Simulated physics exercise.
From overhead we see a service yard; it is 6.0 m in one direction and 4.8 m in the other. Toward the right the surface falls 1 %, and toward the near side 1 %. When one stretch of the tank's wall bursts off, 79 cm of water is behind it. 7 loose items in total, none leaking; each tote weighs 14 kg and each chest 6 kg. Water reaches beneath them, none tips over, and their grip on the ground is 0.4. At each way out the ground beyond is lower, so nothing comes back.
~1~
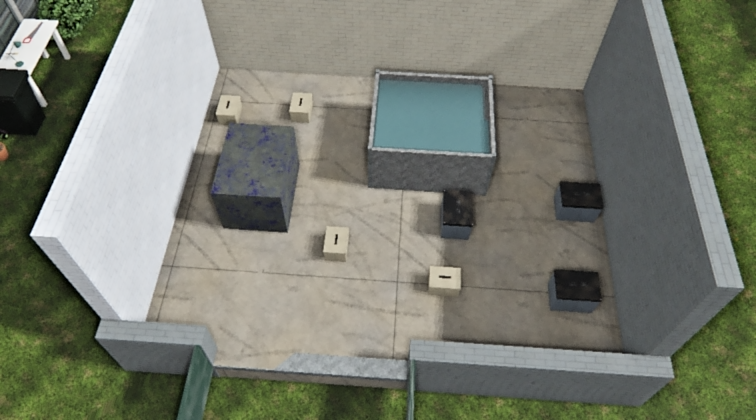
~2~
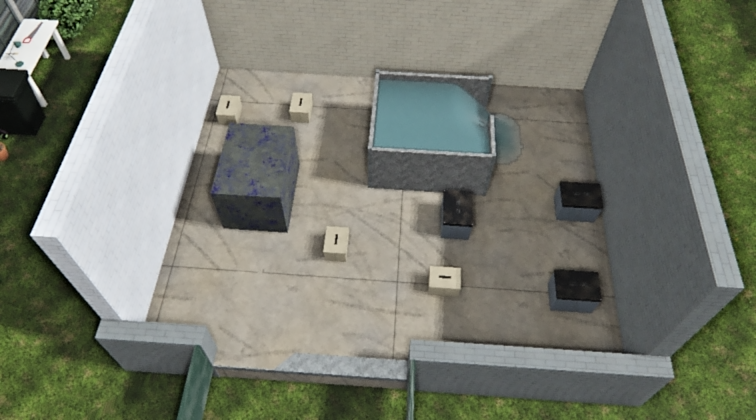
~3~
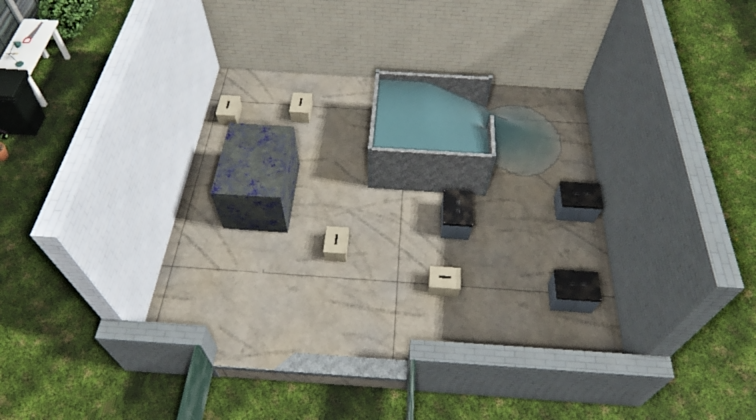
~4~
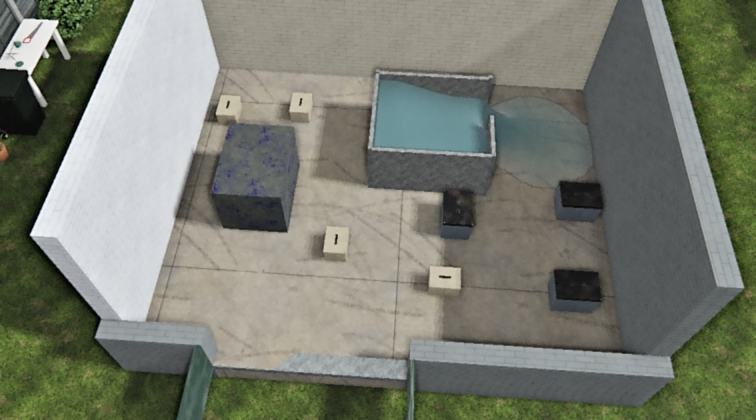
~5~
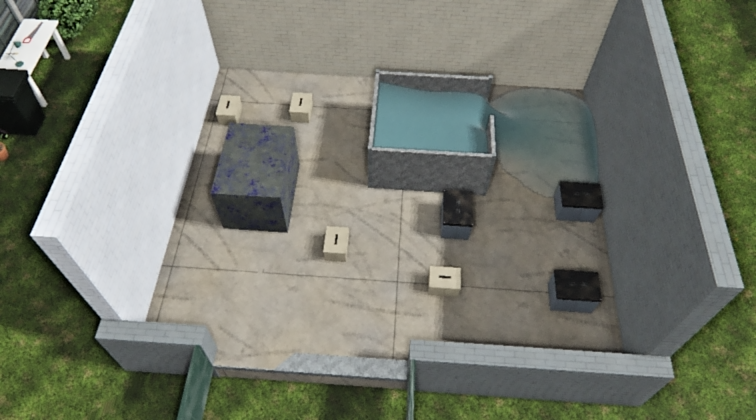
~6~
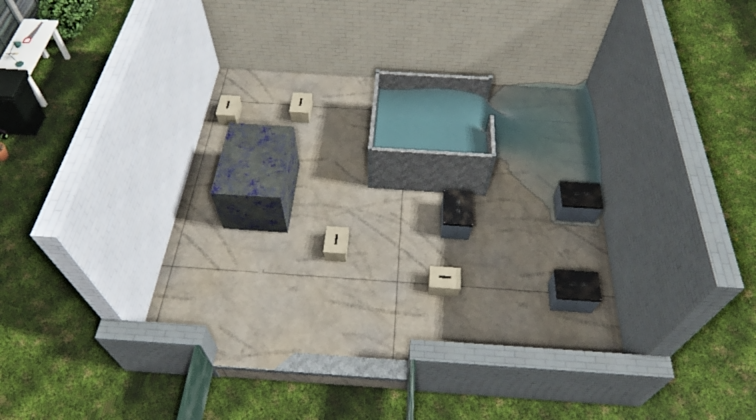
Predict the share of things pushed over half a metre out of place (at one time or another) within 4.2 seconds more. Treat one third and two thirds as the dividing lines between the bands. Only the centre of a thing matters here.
A person watching would say not many, below a third.
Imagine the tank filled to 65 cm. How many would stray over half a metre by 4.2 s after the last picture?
The count would be 2.
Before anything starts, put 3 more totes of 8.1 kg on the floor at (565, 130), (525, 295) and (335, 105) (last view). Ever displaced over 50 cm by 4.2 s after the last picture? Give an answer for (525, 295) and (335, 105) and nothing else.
Beyond it, Within it.
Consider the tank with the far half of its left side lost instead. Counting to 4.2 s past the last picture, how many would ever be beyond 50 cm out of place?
Result: 2 of them.
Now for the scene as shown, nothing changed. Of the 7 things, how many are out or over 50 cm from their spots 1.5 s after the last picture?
By that point, 2.
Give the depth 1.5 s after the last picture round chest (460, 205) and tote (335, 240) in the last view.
Depths: Near 0 cm, then near 0 cm.
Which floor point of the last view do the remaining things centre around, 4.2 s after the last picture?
Close to (330, 218).
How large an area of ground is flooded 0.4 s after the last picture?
Around 6.0 m2 of it.
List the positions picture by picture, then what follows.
In the first picture, a chest at (581, 194), on the bottom; a tote at (445, 277) rests on the ground; 2.2 m2 under water; 0 of 7 have shifted.
In the second picture, a chest at (581, 194) rests on the ground; a tote at (445, 277), on the bottom; 2.7 m2 under water; 0 of 7 have shifted.
In the third picture, a chest at (581, 194), on the bottom; a tote at (445, 277), on the bottom; 3.5 m2 under water; 0 of 7 have shifted.
In the fourth picture, a chest at (581, 194) rests on the ground; a tote at (445, 277) rests on the ground; water covers 4.5 m2; 0 of 7 have shifted.
In the fifth picture, a chest at (581, 194) rests on the ground; a tote at (445, 277), on the bottom; 5.2 m2 under water; 0 of 7 have shifted.
In the sixth picture, a chest at (581, 194), on the bottom; a tote at (445, 277), on the bottom; water covers 5.4 m2; 0 of 7 have shifted.
Then, 0.4 s after the last picture 0 of 7 are over 50 cm from their spots; 0 afloat.
Then, 1.5 s after the last picture 2 of 7 are over 50 cm from their spots; 1 afloat.
Then, 2.8 s after the last picture 2 of 7 are over 50 cm from their spots; 2 afloat.
Then, 4.2 s after the last picture 2 of 7 are over 50 cm from their spots, and 2 have been at some point; 1 afloat.
